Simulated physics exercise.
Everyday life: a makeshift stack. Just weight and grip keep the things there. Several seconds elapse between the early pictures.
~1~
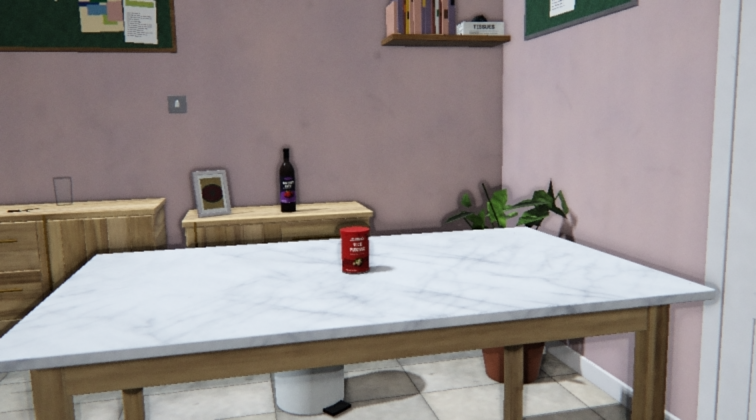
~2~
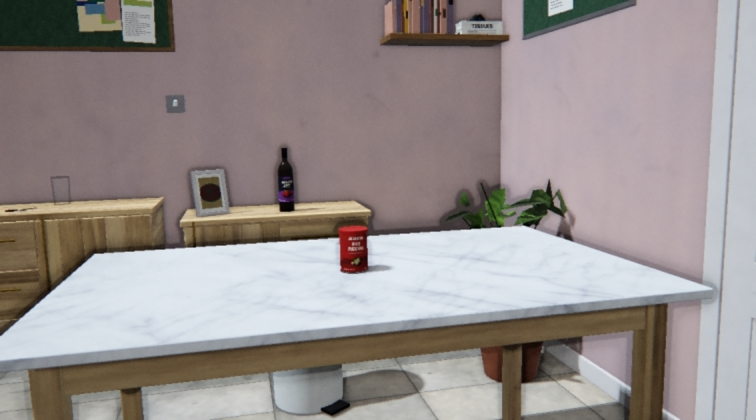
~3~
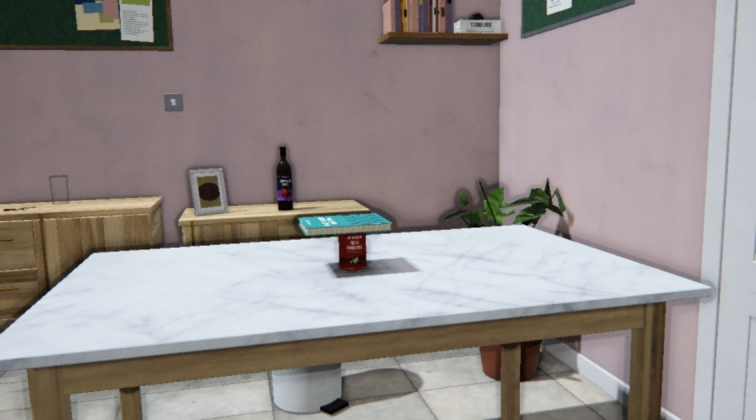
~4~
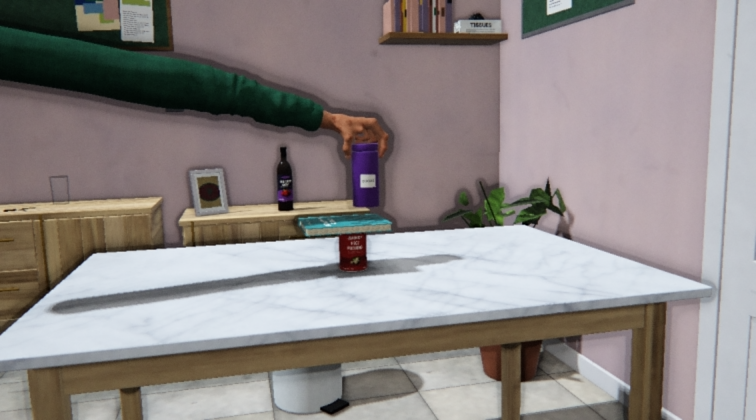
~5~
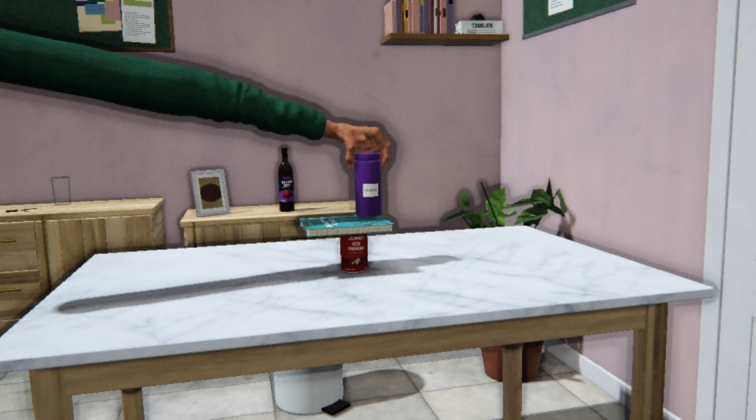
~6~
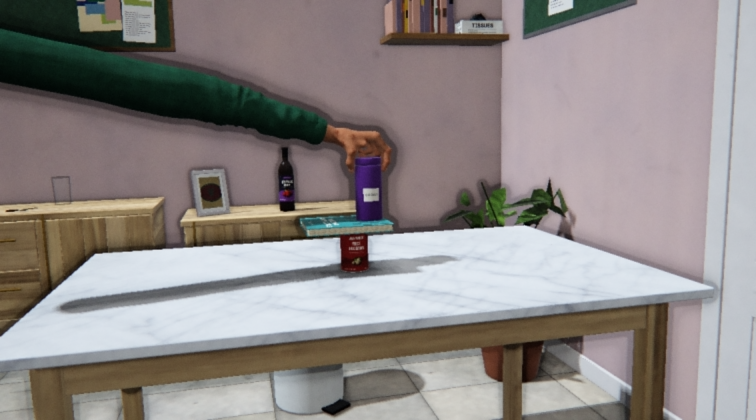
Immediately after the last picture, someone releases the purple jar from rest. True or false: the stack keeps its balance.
True.
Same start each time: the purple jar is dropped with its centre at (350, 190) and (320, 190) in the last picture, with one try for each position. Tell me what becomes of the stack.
The stack remains upright with the first try and topples over with the second.
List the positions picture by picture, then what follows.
In the first picture, the last thing is not in view yet; red tin (355, 250).
In the second picture, the last thing is not in view yet; red tin (354, 250).
In the third picture, the last thing is not in view yet; red tin (353, 248).
The fourth picture shows still above its spot; purple jar (366, 175); red tin (353, 249).
The fifth picture shows still above its spot; purple jar (368, 184); red tin (354, 249).
The sixth picture shows set down, still held; purple jar (369, 189); red tin (354, 249).
Then, 0.30 s later than the last frame, all is still.
Then, 0.70 s later than the last frame, purple jar resting near (369, 189).
When it is over, all 3 as before. End places, in pixels of the last picture, purple jar near (369, 189). The stack keeps its balance.
